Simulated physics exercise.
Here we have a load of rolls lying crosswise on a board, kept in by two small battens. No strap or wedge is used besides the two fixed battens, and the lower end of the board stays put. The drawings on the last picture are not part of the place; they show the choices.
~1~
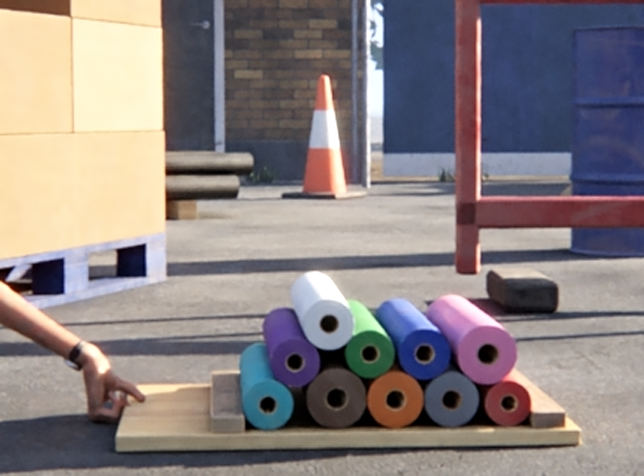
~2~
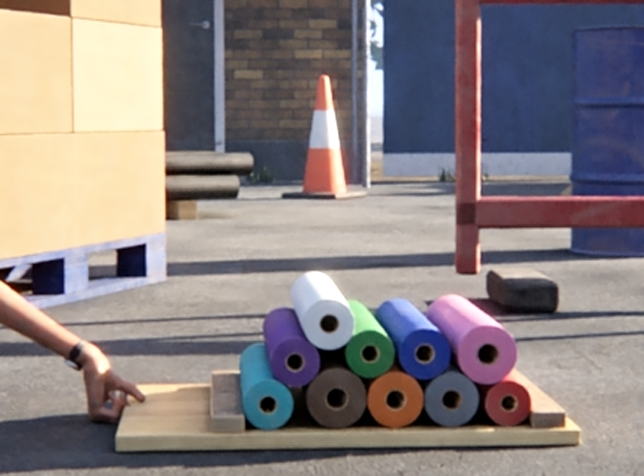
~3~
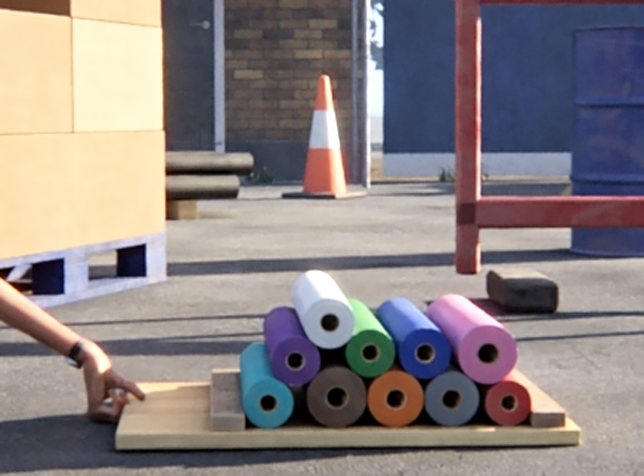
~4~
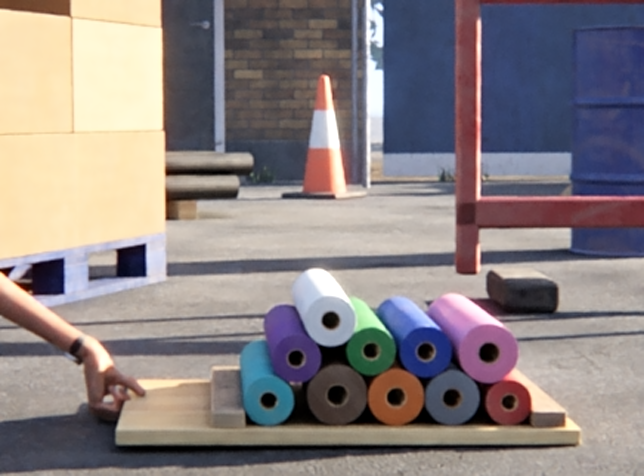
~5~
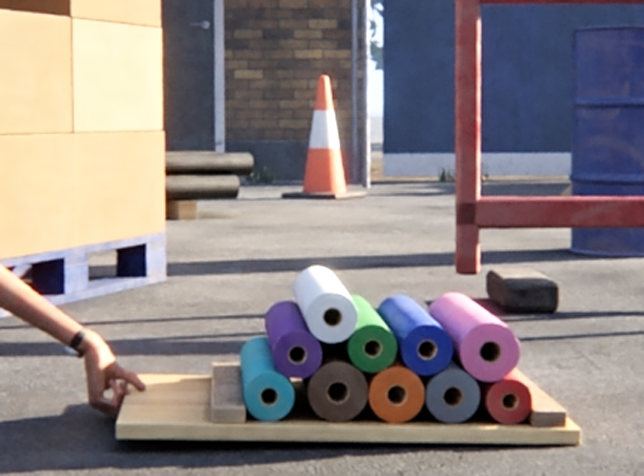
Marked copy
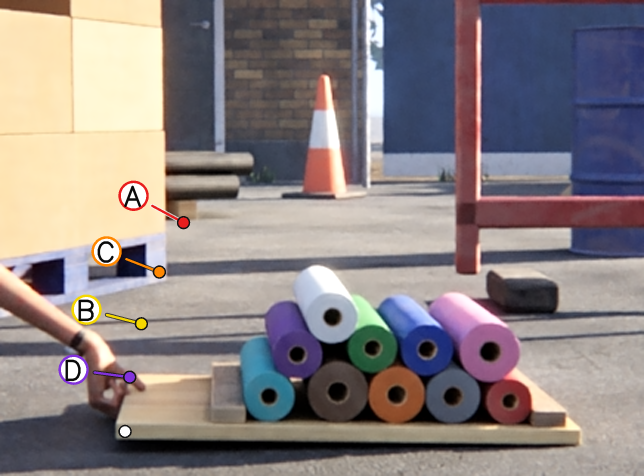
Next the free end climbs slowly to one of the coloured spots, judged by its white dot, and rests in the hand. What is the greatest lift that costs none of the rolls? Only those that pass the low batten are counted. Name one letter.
The answer is mark B.
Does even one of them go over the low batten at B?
No, at B.
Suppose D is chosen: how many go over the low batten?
At D the number is none.
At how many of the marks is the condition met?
Two of the four.
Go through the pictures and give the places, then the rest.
In the first frame, board (339, 405); turquoise roll (268, 405); brown roll (336, 398).
In the second frame, brown roll (336, 398); orange roll (396, 400).
In the third frame, board (339, 404); turquoise roll (268, 403); purple roll (296, 360).
In the fourth frame, board (339, 403); turquoise roll (268, 401); brown roll (337, 395).
In the fifth frame, board (339, 400); turquoise roll (269, 396); brown roll (338, 392).
On the marked copy, A at (183, 222); B at (141, 324); C at (159, 272); D at (129, 377); the white dot at (125, 431).
With B. Early on, board at 12°.
Further on, board at 15°.
At the end, board at 15°, none over the low batten.
As for the rest, A four over the low batten (green, pink, blue, white); C one over the low batten (pink); D none over the low batten.
